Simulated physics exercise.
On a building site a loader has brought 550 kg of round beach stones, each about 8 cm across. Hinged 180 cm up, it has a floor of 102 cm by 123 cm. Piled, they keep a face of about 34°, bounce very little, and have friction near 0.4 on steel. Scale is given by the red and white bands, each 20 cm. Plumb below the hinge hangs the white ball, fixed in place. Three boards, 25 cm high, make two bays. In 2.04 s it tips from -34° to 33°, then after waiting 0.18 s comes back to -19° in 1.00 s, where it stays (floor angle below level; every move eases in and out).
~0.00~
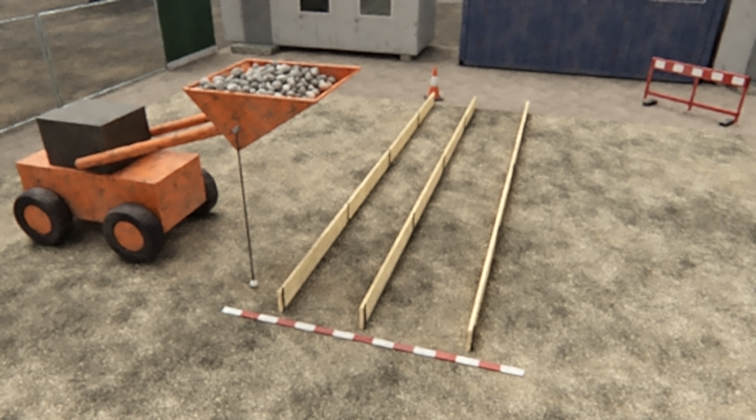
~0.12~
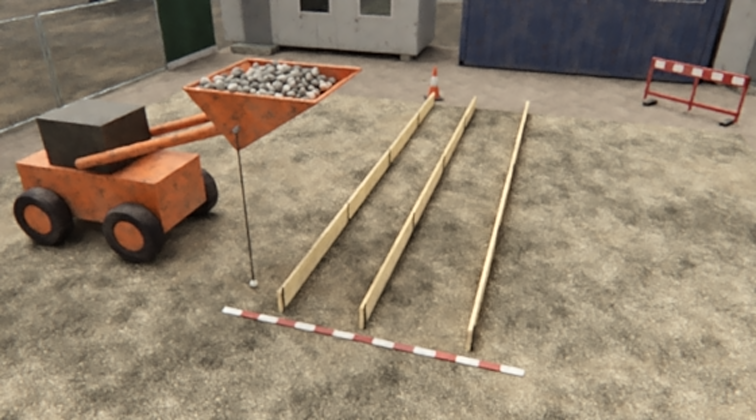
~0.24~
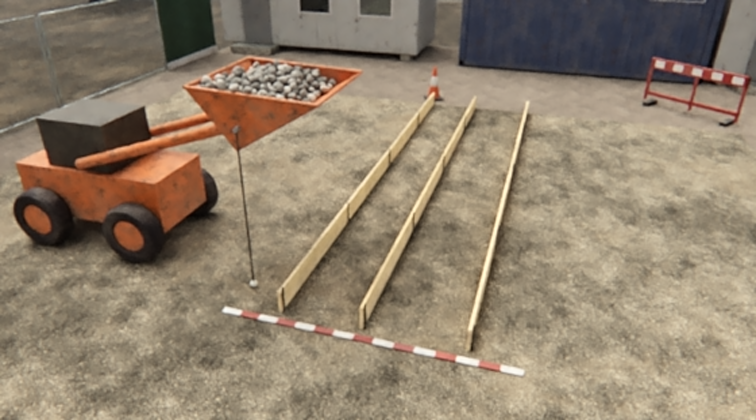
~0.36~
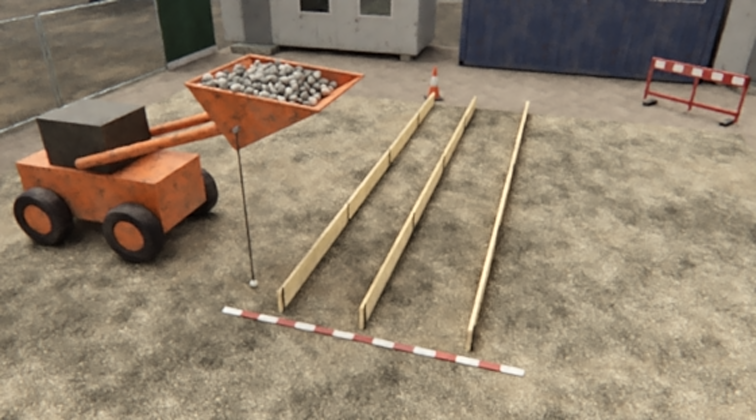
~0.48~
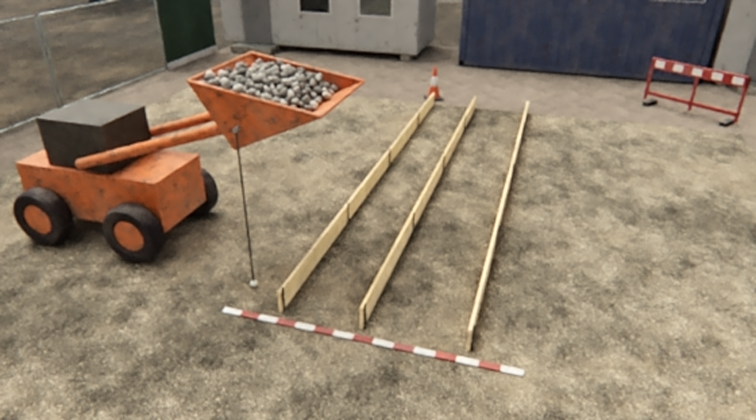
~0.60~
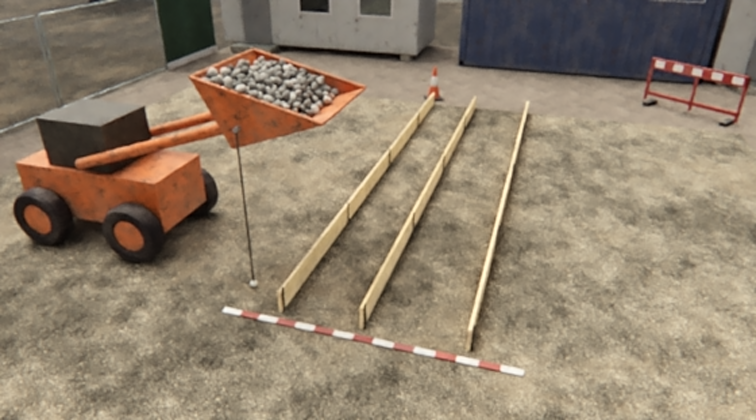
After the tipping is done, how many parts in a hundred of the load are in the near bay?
About 55 out of 100.
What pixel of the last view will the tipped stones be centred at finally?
Their middle is at about (384, 270).
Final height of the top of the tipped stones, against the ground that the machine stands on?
It finishes some 30 cm up from that ground.
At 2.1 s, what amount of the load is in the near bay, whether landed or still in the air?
Close to 60 per cent has got there by then.
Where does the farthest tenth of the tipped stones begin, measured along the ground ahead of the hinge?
Distance from the hinge: About 220 cm.
After 1.5 s the floor is at 23°; 96 % in the bucket, 4 % in the near bay; the foremost stones are at (346, 166).
After 2.1 s the floor is at 33°; 37 % in the bucket, 59 % in the near bay, 5 % in the far bay; the foremost stones are at (421, 276).
After 3.7 s the floor is at -19°; 0 % in the bucket, 56 % in the near bay, 44 % in the far bay; the foremost stones are at (485, 266).
After 6.4 s the floor is at -19°; 0 % in the bucket, 56 % in the near bay, 44 % in the far bay; the foremost stones are at (487, 269).
